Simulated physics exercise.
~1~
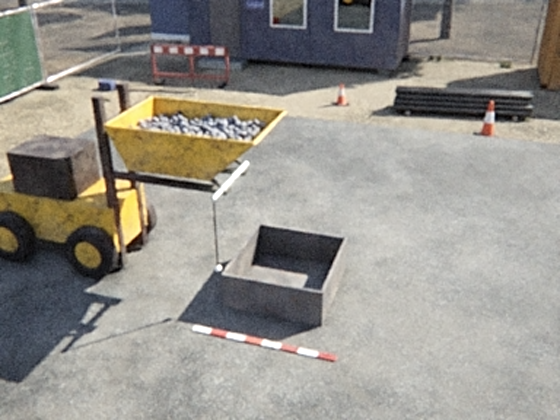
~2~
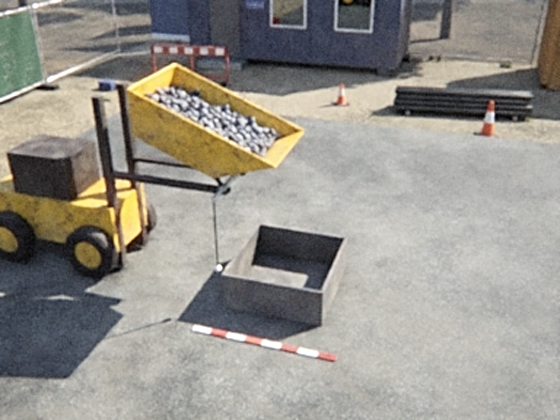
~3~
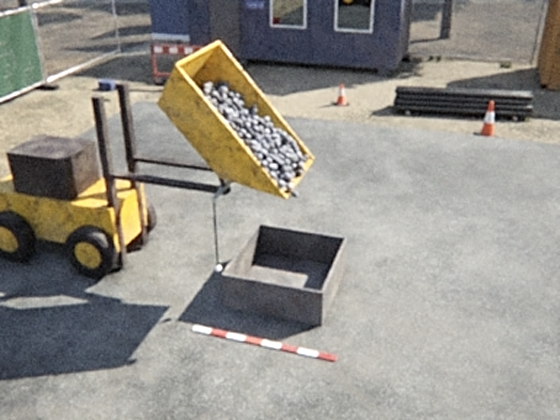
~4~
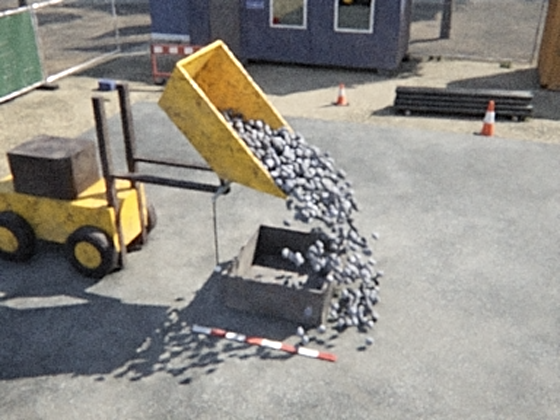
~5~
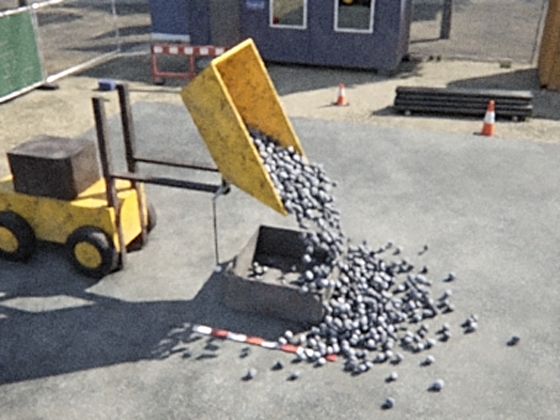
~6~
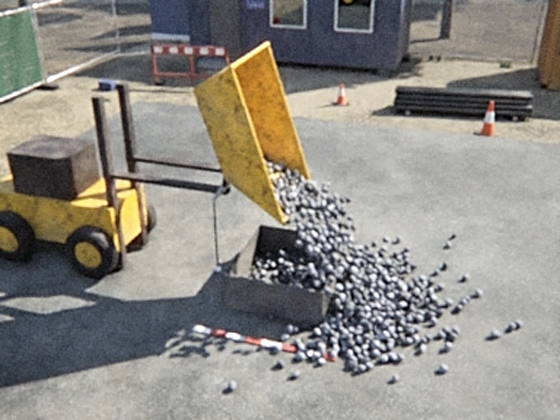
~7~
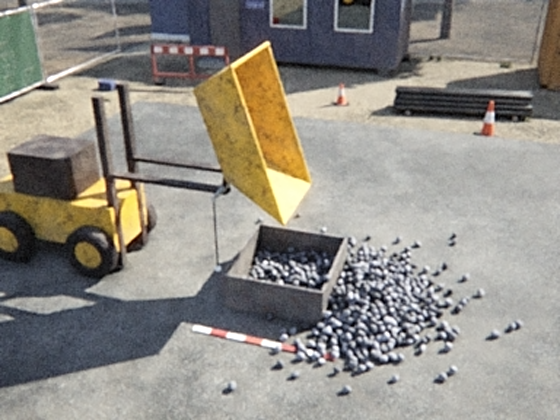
On a building site, a yellow skip tips grey stones partly into a bin, mostly beside it.
